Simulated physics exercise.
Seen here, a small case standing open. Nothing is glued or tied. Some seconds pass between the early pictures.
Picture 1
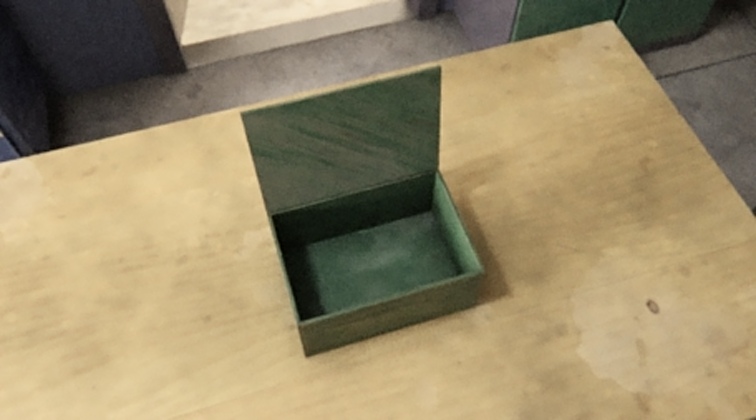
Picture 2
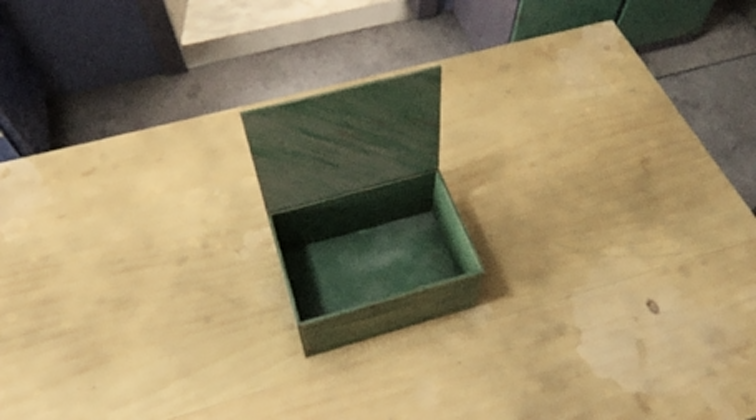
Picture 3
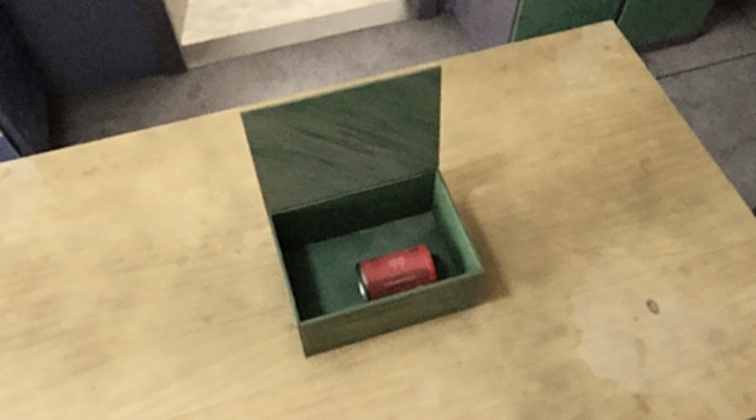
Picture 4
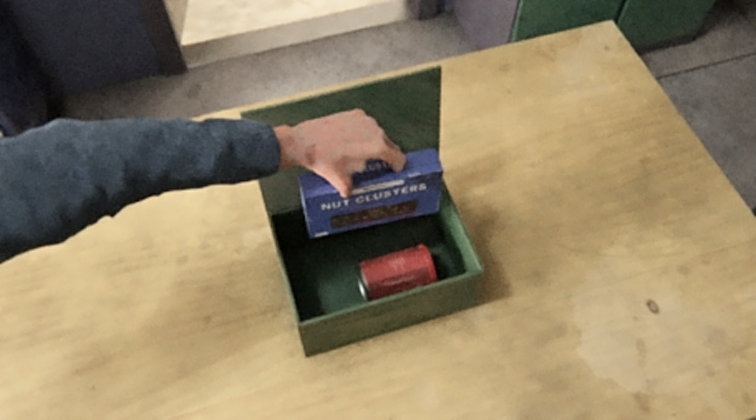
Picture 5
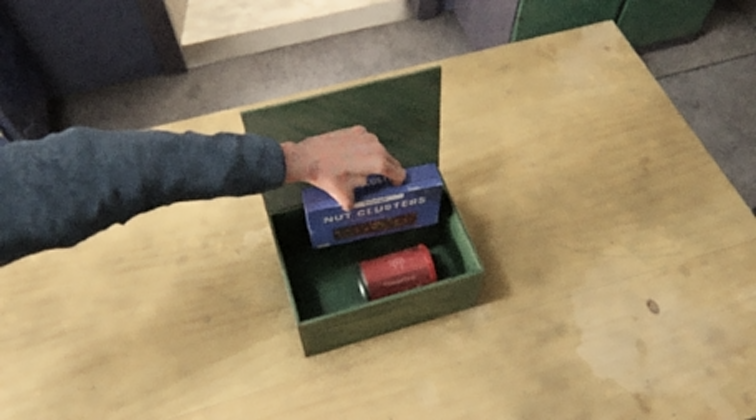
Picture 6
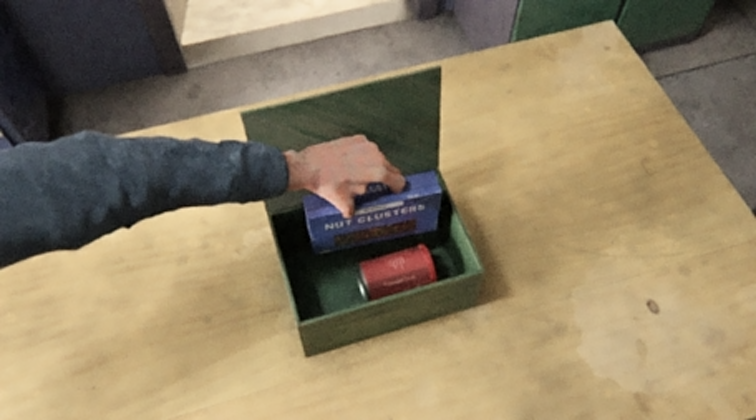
On a wooden table, an open green box sits empty, then holds a red tin as a hand lowers in a blue packet.
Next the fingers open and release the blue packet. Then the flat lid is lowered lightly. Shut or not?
It closes.
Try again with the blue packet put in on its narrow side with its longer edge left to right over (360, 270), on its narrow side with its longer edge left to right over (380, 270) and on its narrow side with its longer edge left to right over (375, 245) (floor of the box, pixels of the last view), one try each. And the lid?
First try: It sits on the rim; second try: It sits on the rim; third try: It shuts flat.
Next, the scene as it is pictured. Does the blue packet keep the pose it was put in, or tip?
It keeps its pose.
Then, 1.00 s after the last picture, lid starting down; blue packet slid a little near (373, 239).
Then, 1.60 s after the last picture, lid 57° above the rim; blue packet slid a little near (373, 239).
Then, 2.00 s after the last picture, lid 14° above the rim; blue packet slid a little near (373, 239).
At rest, lid shut; moved from the start, blue packet; red tin in place. Seen from the same camera at the end, blue packet near (373, 239).
